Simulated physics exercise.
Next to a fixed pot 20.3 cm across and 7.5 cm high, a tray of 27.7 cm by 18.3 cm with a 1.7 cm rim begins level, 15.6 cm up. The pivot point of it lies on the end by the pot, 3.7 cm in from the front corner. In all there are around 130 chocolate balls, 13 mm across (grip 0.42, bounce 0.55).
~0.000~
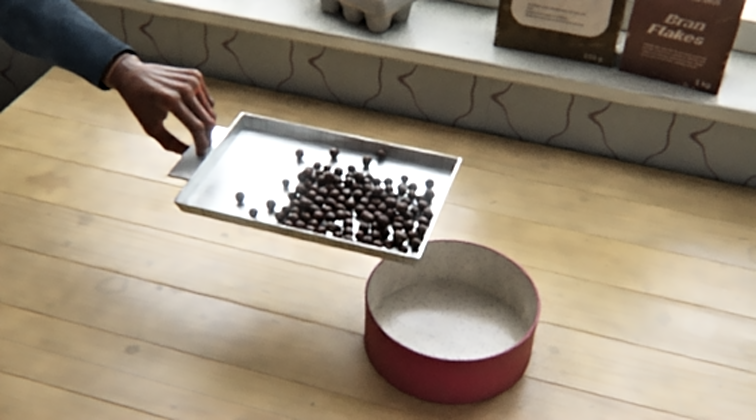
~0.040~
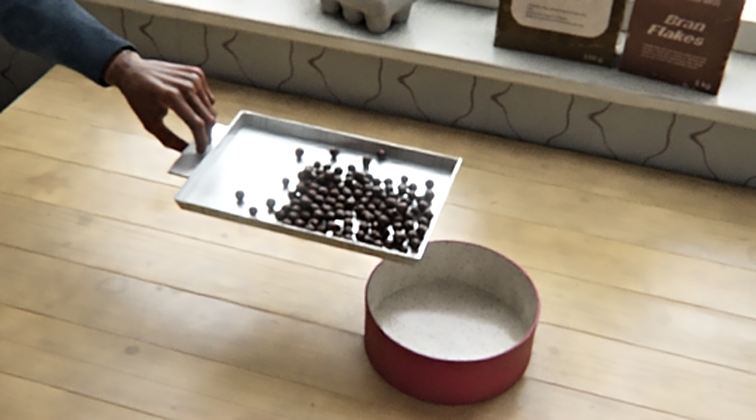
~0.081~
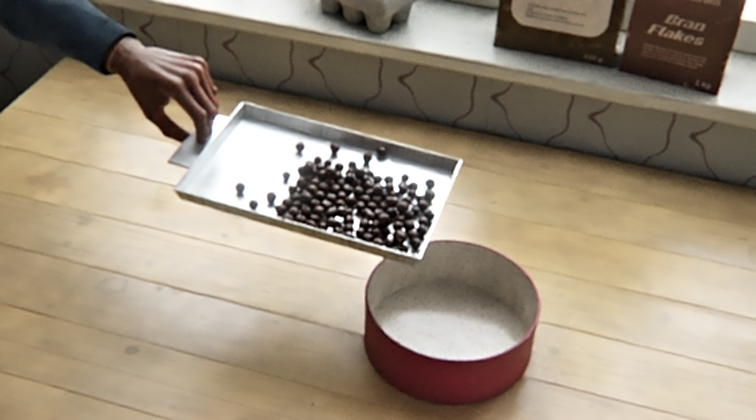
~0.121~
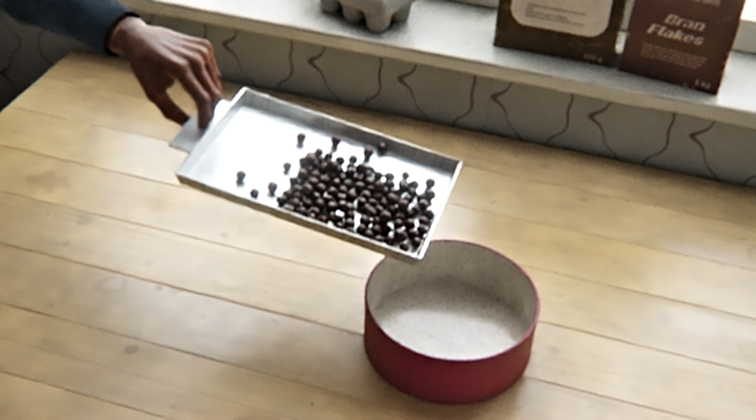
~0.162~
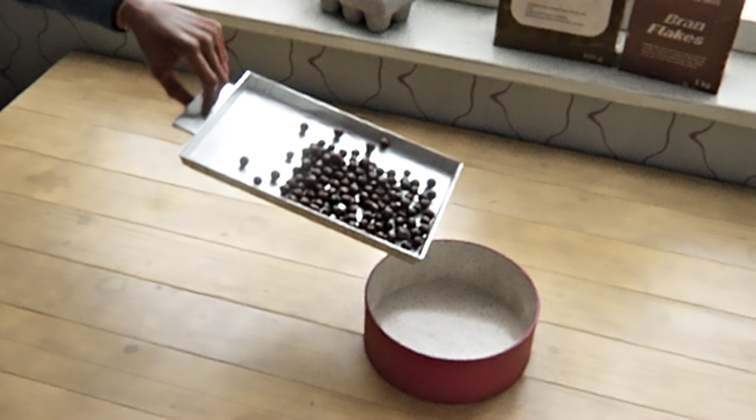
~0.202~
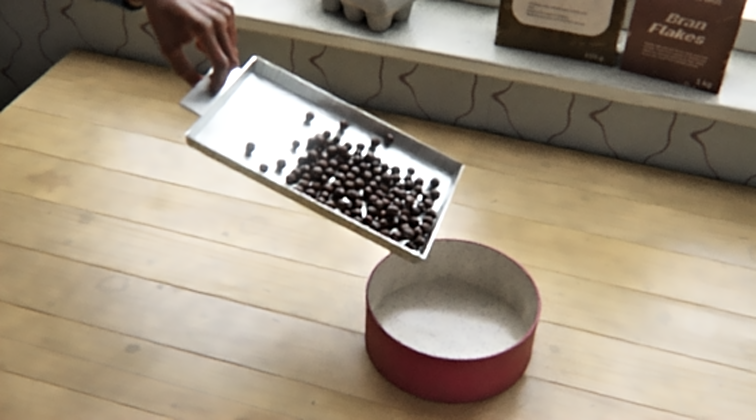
On a wooden counter, a hand raises the left end of a tray of chocolate balls.
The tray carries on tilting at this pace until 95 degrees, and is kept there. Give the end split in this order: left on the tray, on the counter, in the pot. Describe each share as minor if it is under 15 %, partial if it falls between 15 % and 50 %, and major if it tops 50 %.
In order: Left on the tray: It will come to a low fraction, counter: It will come to a middle fraction, pot: It will come to more than a half.
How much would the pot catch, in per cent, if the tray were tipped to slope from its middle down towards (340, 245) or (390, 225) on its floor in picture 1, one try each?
First try: About 55 percent; second try: About 90 percent.
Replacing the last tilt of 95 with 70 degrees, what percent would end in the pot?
Result: Close to 50 %.
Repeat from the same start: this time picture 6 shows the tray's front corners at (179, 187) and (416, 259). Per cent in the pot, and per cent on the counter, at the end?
Final per cent - pot 55, counter 45.
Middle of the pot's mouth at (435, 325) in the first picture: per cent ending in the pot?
I'd expect near 40 per cent.
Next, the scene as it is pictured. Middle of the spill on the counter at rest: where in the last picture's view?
Near (508, 261).
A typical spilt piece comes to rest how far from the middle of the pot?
Close to 18 cm, give or take.
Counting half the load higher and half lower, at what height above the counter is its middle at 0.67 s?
Median height: Approx. 16 cm.
After 0.48 s, tilt 56 degrees; the tray holds 100 %, the pot 0 %.
After 0.67 s, tilt 82 degrees; the tray holds 70 %, the pot 10 %.
Then, at 0.98 s, tilt 95 degrees; the tray holds 0 %, the pot 65 %.
In the end, at 1.8 s, tray 0 %, counter 30 %, pot 70 %.
